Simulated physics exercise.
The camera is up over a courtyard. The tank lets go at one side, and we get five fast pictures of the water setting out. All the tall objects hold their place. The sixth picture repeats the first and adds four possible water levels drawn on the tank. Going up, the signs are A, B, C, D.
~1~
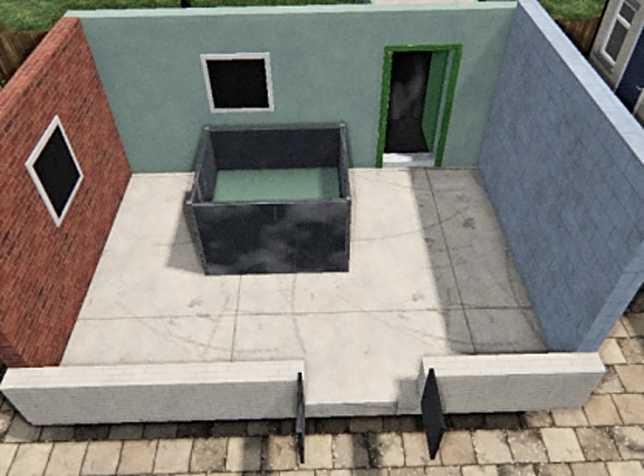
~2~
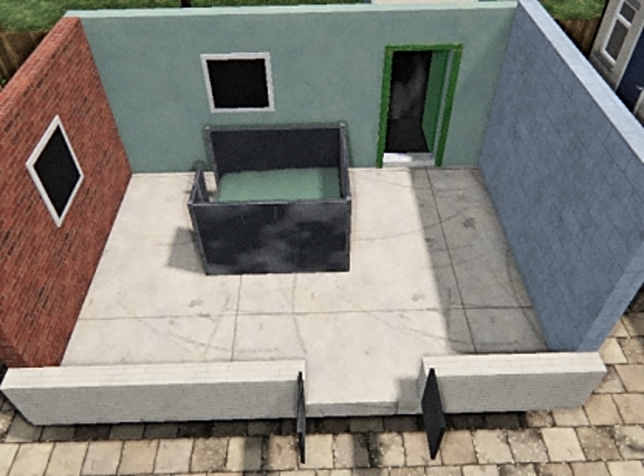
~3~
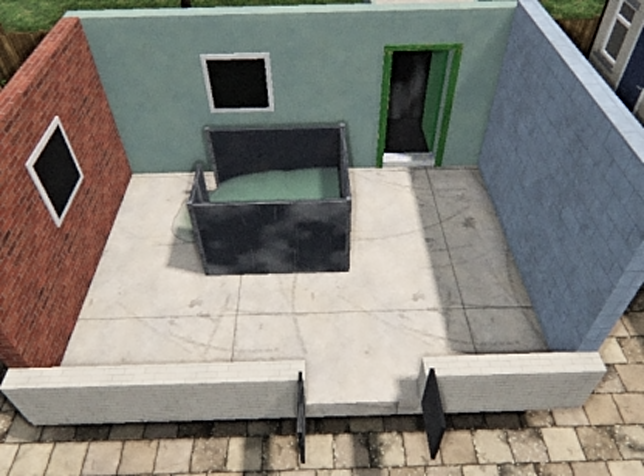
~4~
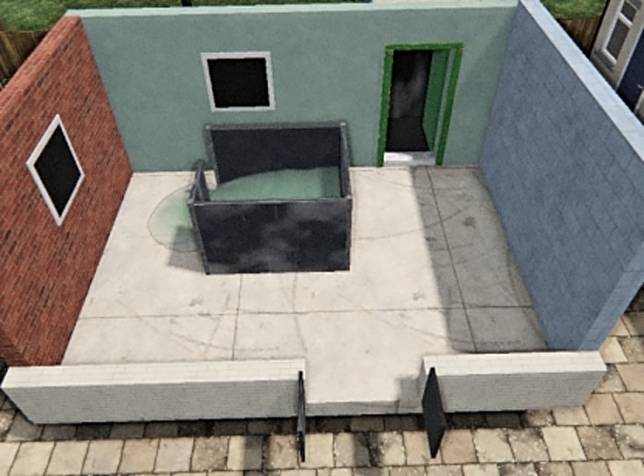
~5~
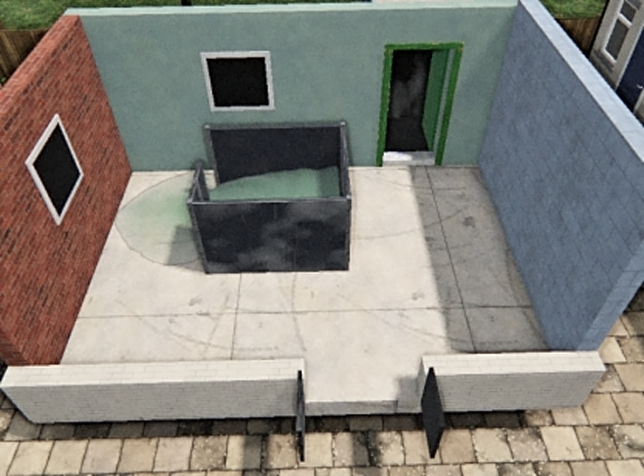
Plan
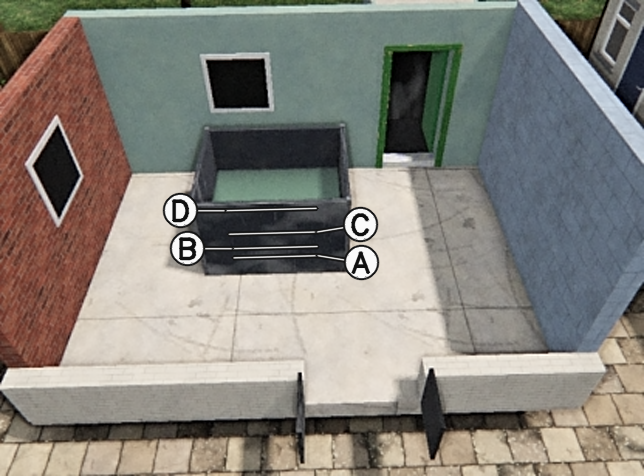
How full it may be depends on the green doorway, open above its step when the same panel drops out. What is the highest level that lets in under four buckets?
That is line C.
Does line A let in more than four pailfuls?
No, not at all.
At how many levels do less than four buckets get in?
Three of the four.
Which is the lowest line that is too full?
Line D.
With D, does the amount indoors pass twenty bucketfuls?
No, it does not.
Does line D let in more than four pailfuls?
Yes, that goes wrong.
On the marked copy, A at (275, 256); B at (274, 247); C at (273, 233); D at (270, 209); from the bottom up A, B, C, D.
With A, nothing gets over.
With B, nothing gets over.
With C, a bucket or two gets in.
With D, about 12 bucketfuls get in.
